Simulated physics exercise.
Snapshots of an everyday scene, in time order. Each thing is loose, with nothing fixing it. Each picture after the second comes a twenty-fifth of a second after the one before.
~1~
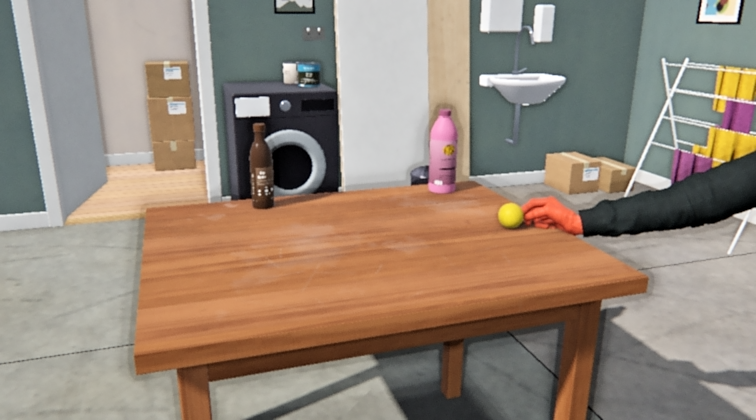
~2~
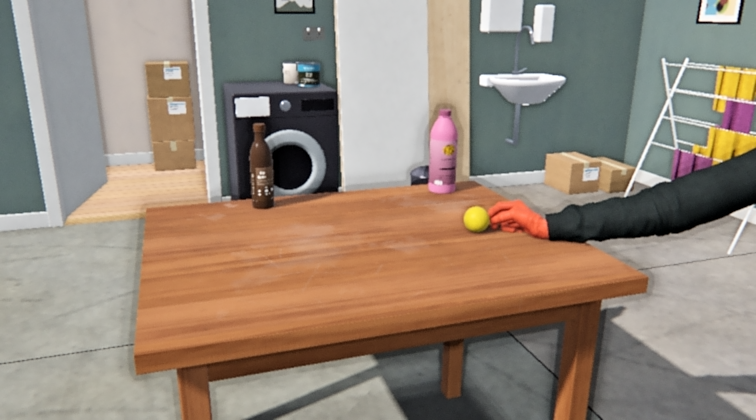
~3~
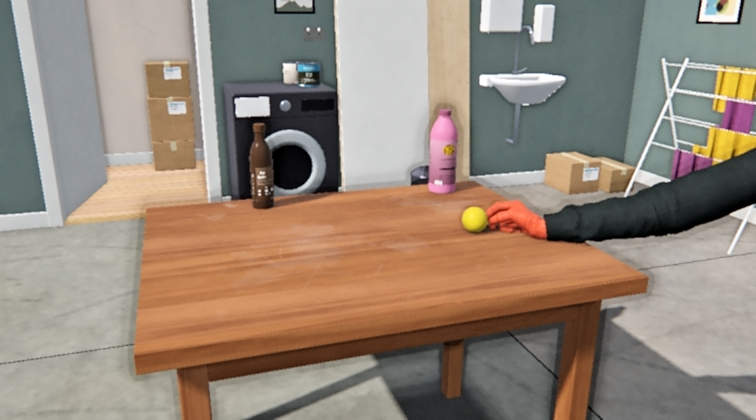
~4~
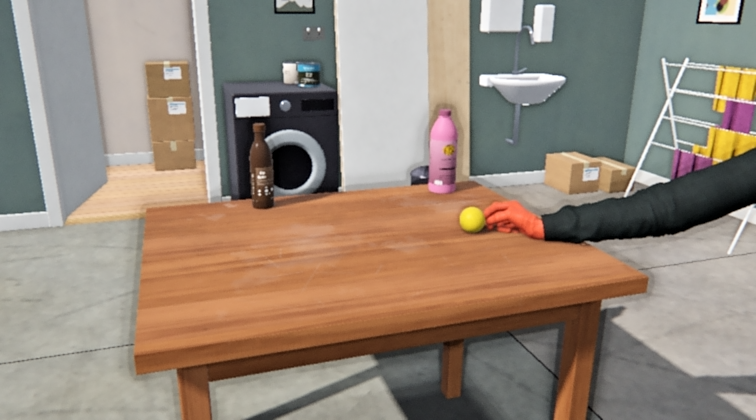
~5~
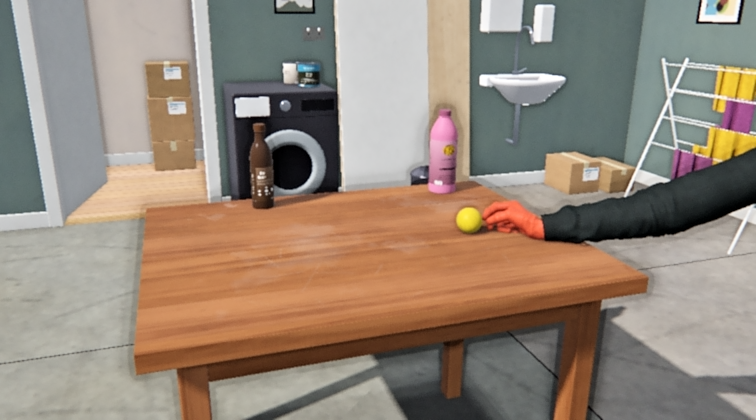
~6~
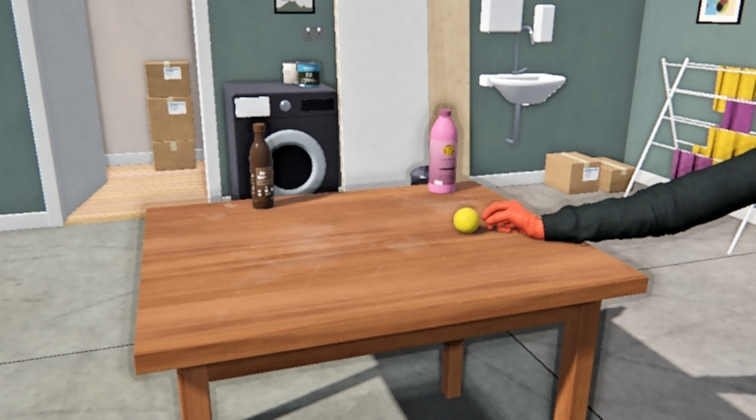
A gloved hand slid a yellow lemon left across a wooden table, then stayed nearly still as the lemon crept slightly farther left, while a brown bottle and a pink bottle stood unmoved.
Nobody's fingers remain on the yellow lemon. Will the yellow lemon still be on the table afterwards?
Yes.
Then, 0.10 s later than the last frame, yellow lemon moved a little near (460, 221).
Then, 0.30 s later than the last frame, yellow lemon moved about its own width near (449, 223).
Then, 0.50 s later than the last frame, yellow lemon moved about its own width near (441, 224).
Then, 0.90 s later than the last frame, yellow lemon moved well along near (433, 224).
When it is over, moved from the start, yellow lemon. End places, in pixels of the last picture, yellow lemon near (432, 225).
